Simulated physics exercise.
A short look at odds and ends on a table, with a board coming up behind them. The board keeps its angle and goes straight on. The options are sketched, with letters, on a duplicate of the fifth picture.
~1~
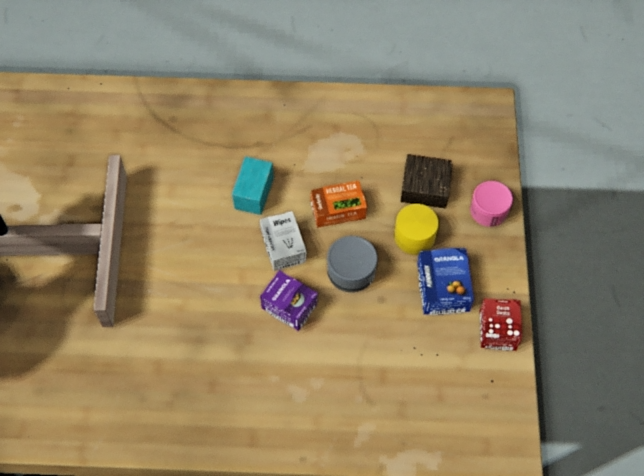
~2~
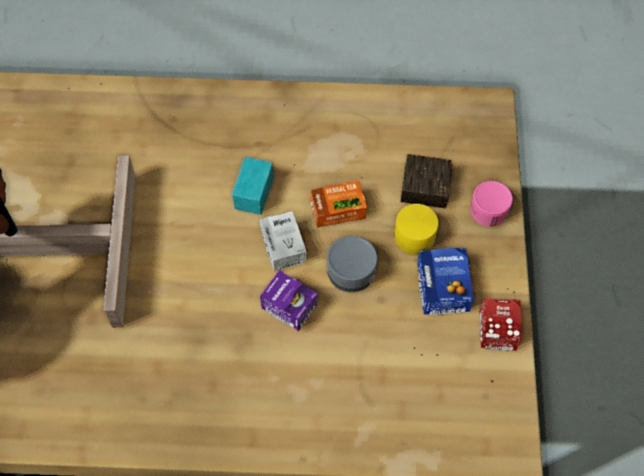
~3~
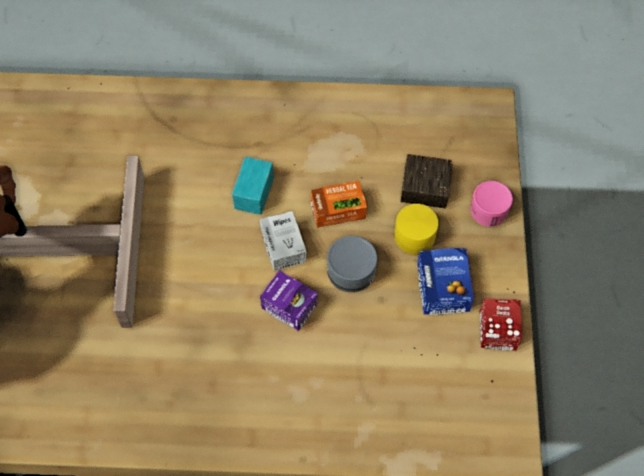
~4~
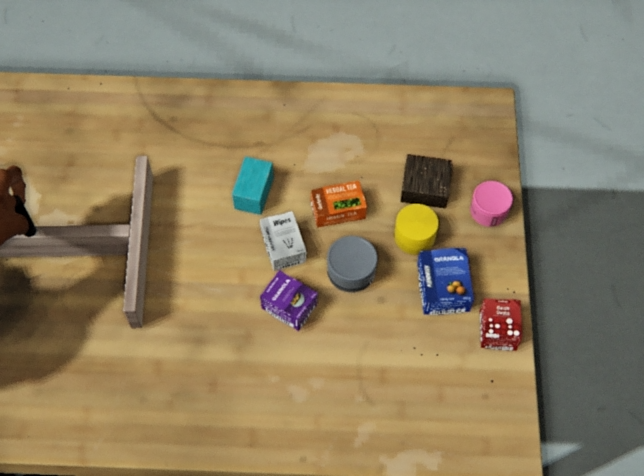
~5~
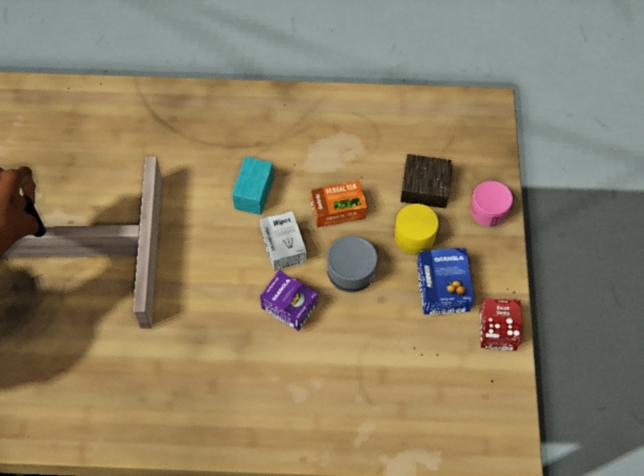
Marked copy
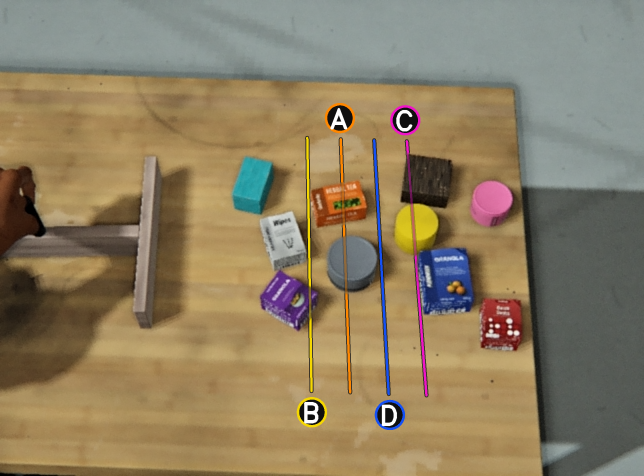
On a wooden table, a hand at left slides a T-shaped board slowly rightward while the scattered small boxes and tubs stay still.
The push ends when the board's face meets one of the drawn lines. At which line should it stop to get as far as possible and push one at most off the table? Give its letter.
No farther than C.
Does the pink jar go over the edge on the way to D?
No.
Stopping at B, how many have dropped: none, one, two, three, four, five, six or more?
The count is none.
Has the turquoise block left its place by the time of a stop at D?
Yes.
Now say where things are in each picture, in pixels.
The first frame shows blue packet (444, 281); grey tub (352, 264); white box (283, 241).
The second frame shows board (117, 229); black block (426, 181).
The third frame shows board (126, 230); orange box (338, 204).
The fourth frame shows board (136, 230); red box (501, 324).
The fifth frame shows board (145, 230); pink jar (491, 204); blue packet (444, 281); grey tub (352, 264).
On the marked copy, A at (345, 257); B at (309, 256); C at (416, 260); D at (381, 258).
With C. Early on, board (242, 233); turquoise block (265, 185); red box (501, 324).
Further on, board (339, 237); blue packet (452, 282); black block (441, 177).
At the end, board (414, 239); pink jar (519, 195); red box (518, 339); none fallen.
As for the rest, A is within the limit but short; B is within the limit but short; D is within the limit but short.
